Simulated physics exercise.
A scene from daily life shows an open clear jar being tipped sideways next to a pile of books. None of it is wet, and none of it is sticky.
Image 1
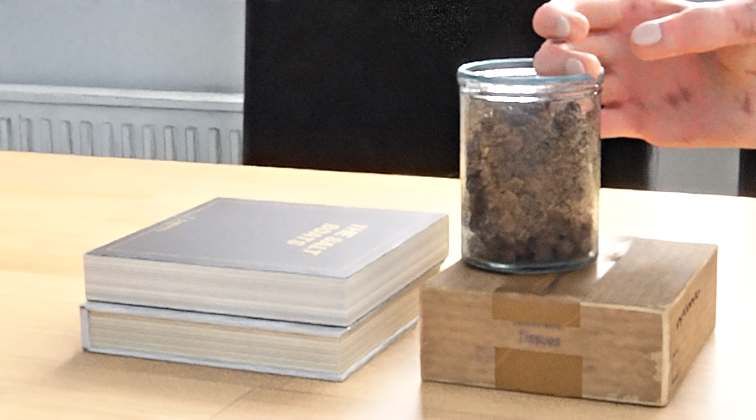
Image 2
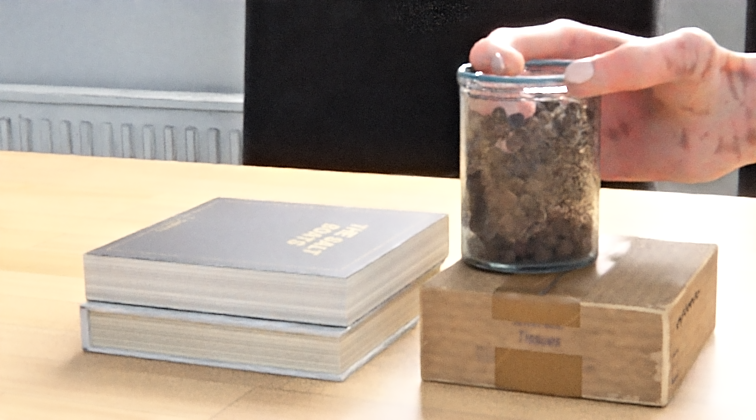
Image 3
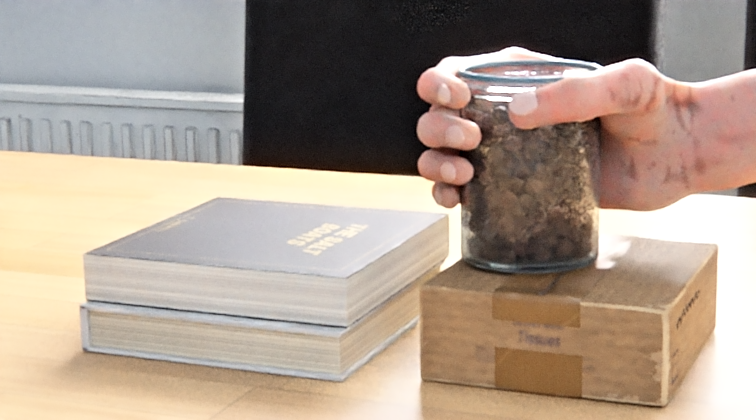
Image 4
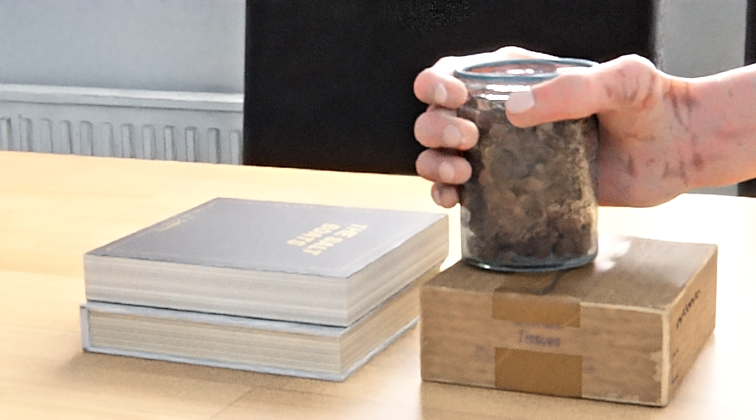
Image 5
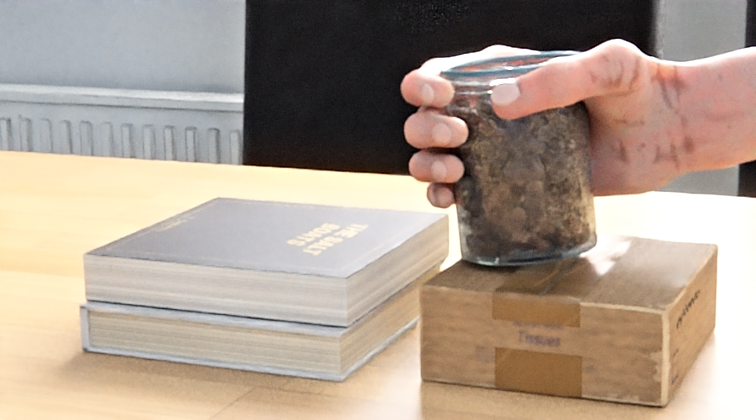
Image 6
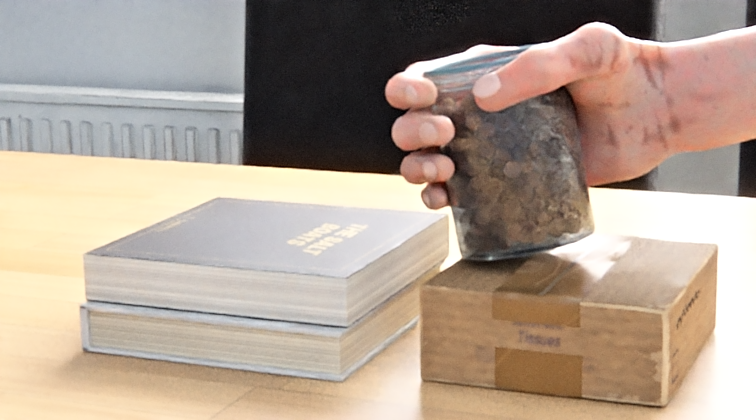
A hand gripping a nearly full glass jar of dark brown contents on a wooden box and tilting it left toward two stacked books.
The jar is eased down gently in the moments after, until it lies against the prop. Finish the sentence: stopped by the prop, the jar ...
Stopped by the prop, the jar lets some out.
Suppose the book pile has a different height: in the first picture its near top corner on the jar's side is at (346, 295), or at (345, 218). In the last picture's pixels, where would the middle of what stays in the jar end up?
First try: Around (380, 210). Second try: Around (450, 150).
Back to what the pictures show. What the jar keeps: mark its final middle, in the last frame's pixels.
Roughly at (400, 186).
Then, 0.47 s later than the last frame, the jar leans 30°; everything is still inside.
Then, 1.08 s later than the last frame, the jar leans 54°; everything is still inside.
Then, 1.72 s later than the last frame, the jar leans 80°; a stray few of the allspice berries out of it.
When it is over, the jar rests on the book pile at 85°; a small part of the allspice berries out of it.
